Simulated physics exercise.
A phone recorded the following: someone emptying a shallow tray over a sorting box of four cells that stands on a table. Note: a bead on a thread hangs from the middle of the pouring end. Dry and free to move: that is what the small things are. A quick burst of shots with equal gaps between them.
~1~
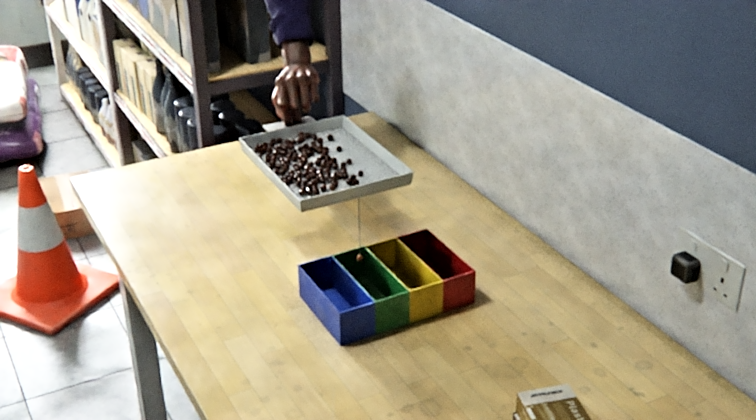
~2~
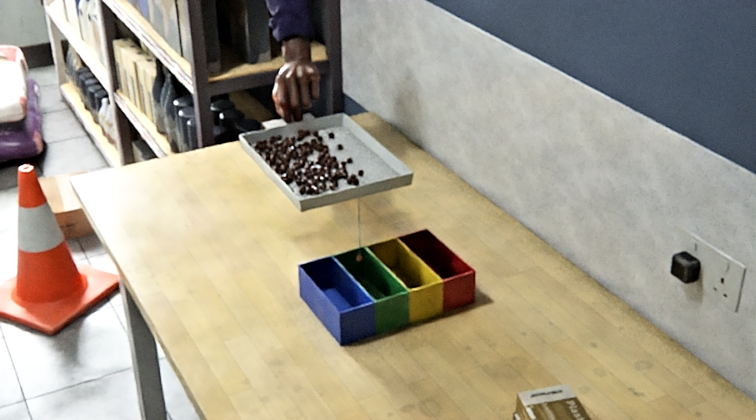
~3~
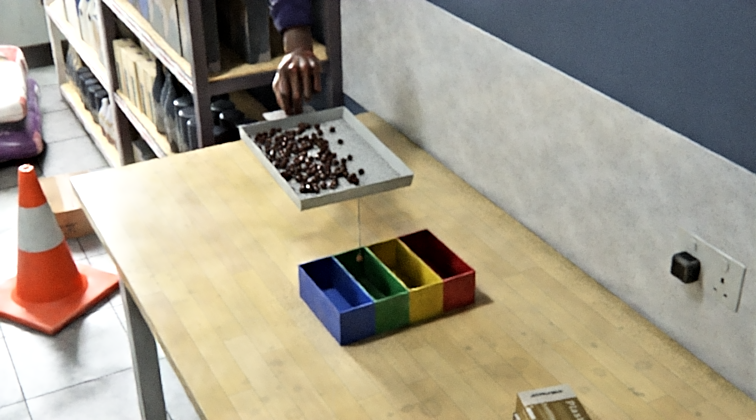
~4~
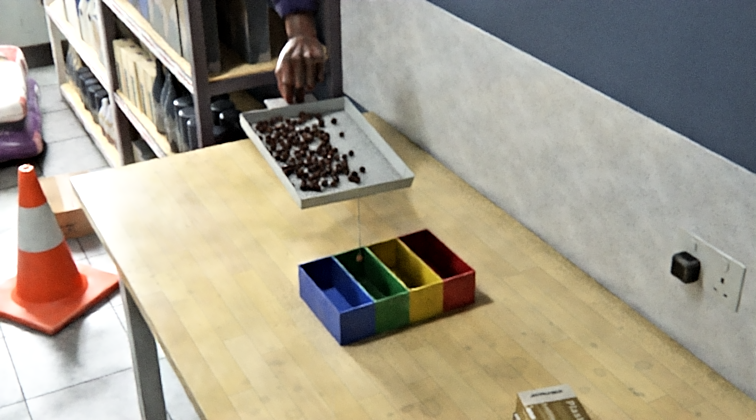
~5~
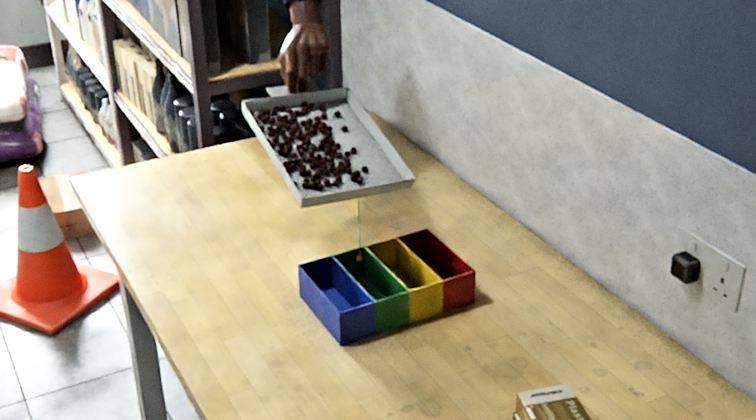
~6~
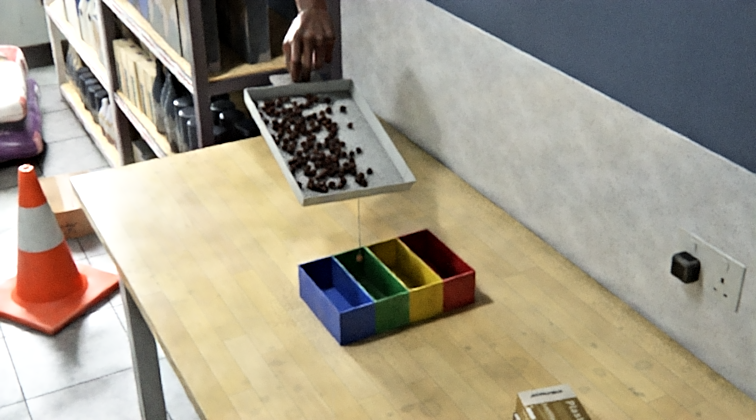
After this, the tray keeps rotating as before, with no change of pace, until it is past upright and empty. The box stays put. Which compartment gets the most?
The yellow compartment.
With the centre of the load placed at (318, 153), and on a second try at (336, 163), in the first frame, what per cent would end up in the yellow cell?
Estimate: 60 % first, 60 % second.
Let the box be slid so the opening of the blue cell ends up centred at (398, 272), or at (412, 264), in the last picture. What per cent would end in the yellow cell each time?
First position: Some 0 %; second position: Some 0 %.
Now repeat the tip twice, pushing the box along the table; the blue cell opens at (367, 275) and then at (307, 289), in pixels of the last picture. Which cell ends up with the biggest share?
Try 1: That green cell. Try 2: The red cell.
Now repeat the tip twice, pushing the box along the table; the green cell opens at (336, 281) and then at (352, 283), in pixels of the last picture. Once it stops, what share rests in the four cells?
Close to 70 %, followed by close to 80 %.
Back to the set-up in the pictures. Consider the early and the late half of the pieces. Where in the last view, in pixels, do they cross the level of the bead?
Earlier portion about (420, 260); later portion about (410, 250).
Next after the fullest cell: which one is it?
The red cell.
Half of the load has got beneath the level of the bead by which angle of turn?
About 110 degrees.
Just after the last frame, tray tipped steeply; the larger part on the tray; about a tenth in the red cell; just a few in the yellow cell; about a tenth falling or outside the box.
A moment on, tray tipped past a quarter turn; roughly a quarter on the tray; roughly a quarter in the yellow cell; roughly a quarter in the red cell; about a tenth in the green cell; just a few in the blue cell; roughly a quarter falling or outside the box.
Further on, tray tipped past a quarter turn; roughly half in the yellow cell; roughly a third in the red cell; about a tenth in the green cell; just a few in the blue cell; about a tenth falling or outside the box.
When it is over, tray tipped past a quarter turn; roughly half in the yellow cell; roughly a third in the red cell; about a tenth in the green cell; just a few in the blue cell; about a tenth outside the box.
